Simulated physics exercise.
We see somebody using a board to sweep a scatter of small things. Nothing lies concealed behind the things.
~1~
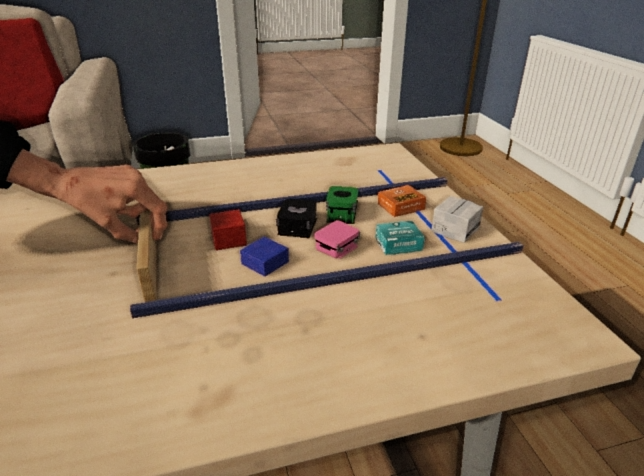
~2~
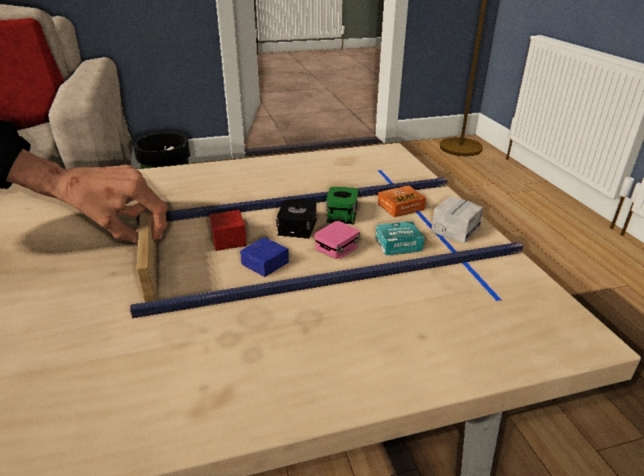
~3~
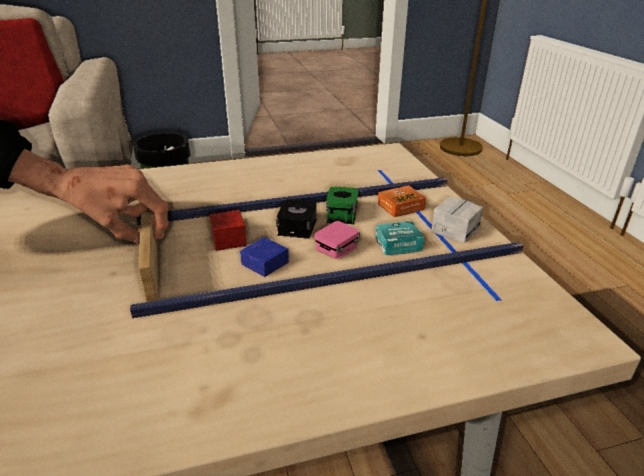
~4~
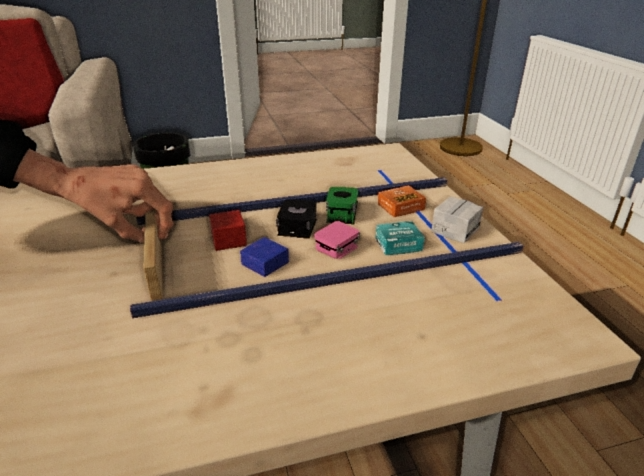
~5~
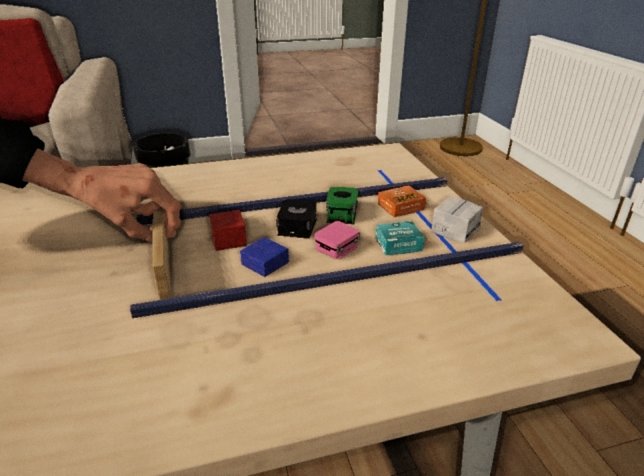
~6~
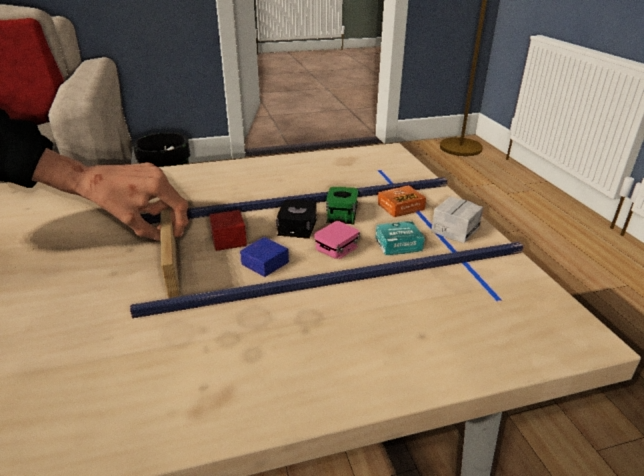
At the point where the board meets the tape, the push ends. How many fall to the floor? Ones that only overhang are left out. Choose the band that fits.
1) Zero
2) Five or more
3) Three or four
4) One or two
Three or four.
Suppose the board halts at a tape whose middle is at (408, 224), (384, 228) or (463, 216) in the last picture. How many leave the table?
Try 1: 1; try 2: 1; try 3: 6.
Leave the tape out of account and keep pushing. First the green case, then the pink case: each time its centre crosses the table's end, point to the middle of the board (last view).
Green case over the end: About (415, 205). Pink case over the end: About (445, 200).
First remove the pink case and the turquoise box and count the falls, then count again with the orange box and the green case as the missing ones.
2, then 1.
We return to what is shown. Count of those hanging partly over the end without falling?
Looks like 2 of them.
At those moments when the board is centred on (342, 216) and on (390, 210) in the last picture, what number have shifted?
I get 8 at the one place and 8 at the other.
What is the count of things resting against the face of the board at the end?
The count comes out at 2.
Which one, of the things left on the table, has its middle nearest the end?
Turquoise box.
Soon after, none off yet; white box at rest near (457, 219); orange box at rest near (402, 201); turquoise box at rest near (399, 238).
At rest, the number that fall off is three or four; fallen, green case, orange box and white box.
